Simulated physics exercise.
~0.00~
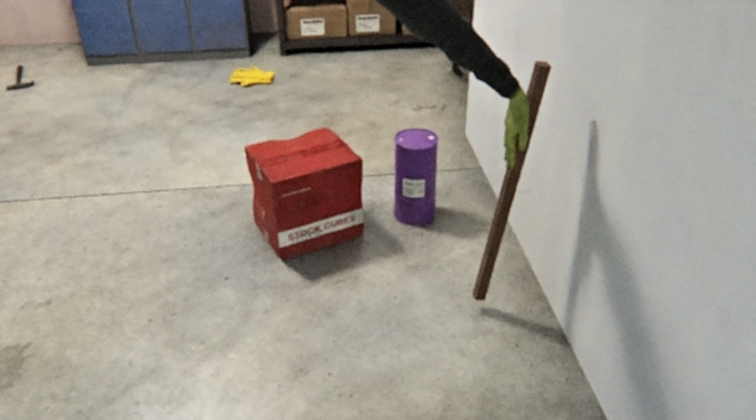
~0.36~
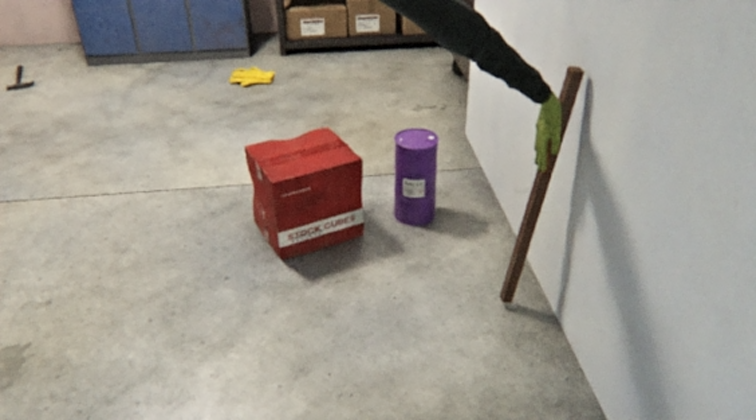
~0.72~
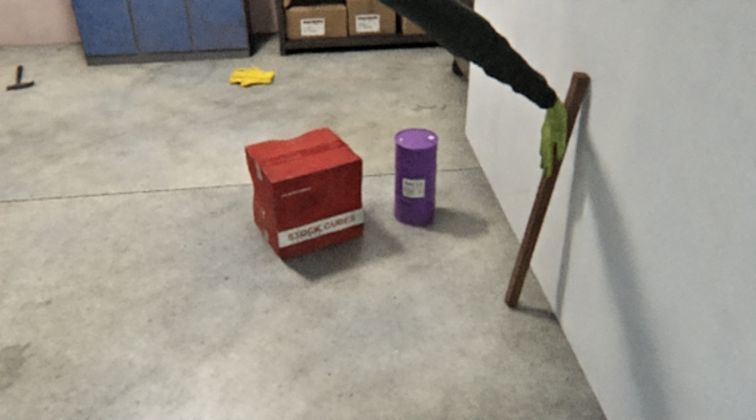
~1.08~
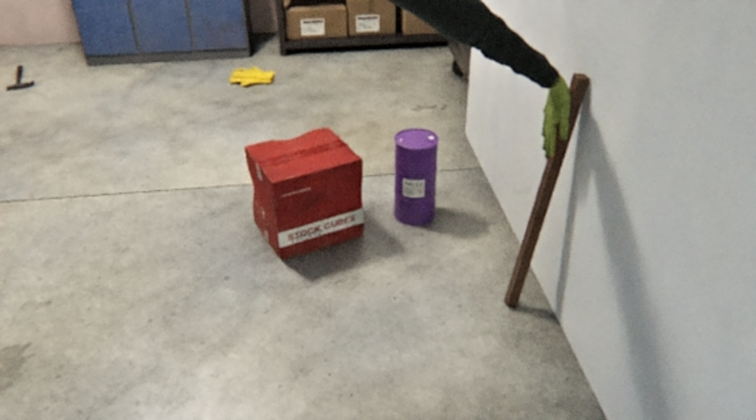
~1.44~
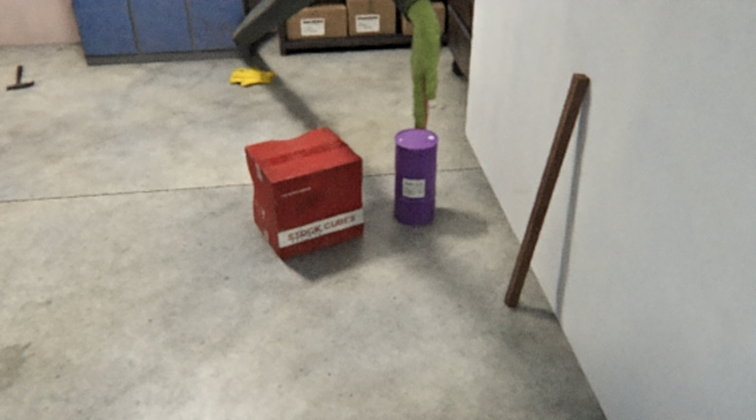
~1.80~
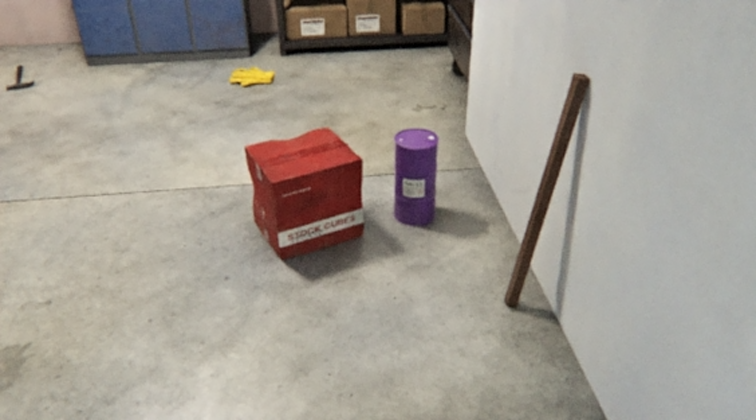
The clip shows a gloved hand moving a brown pole right to lean against a white wall, near a red box and a purple canister on a concrete floor. The hand lets go and withdraws, and the pole stays leaning while the box and canister remain in place.
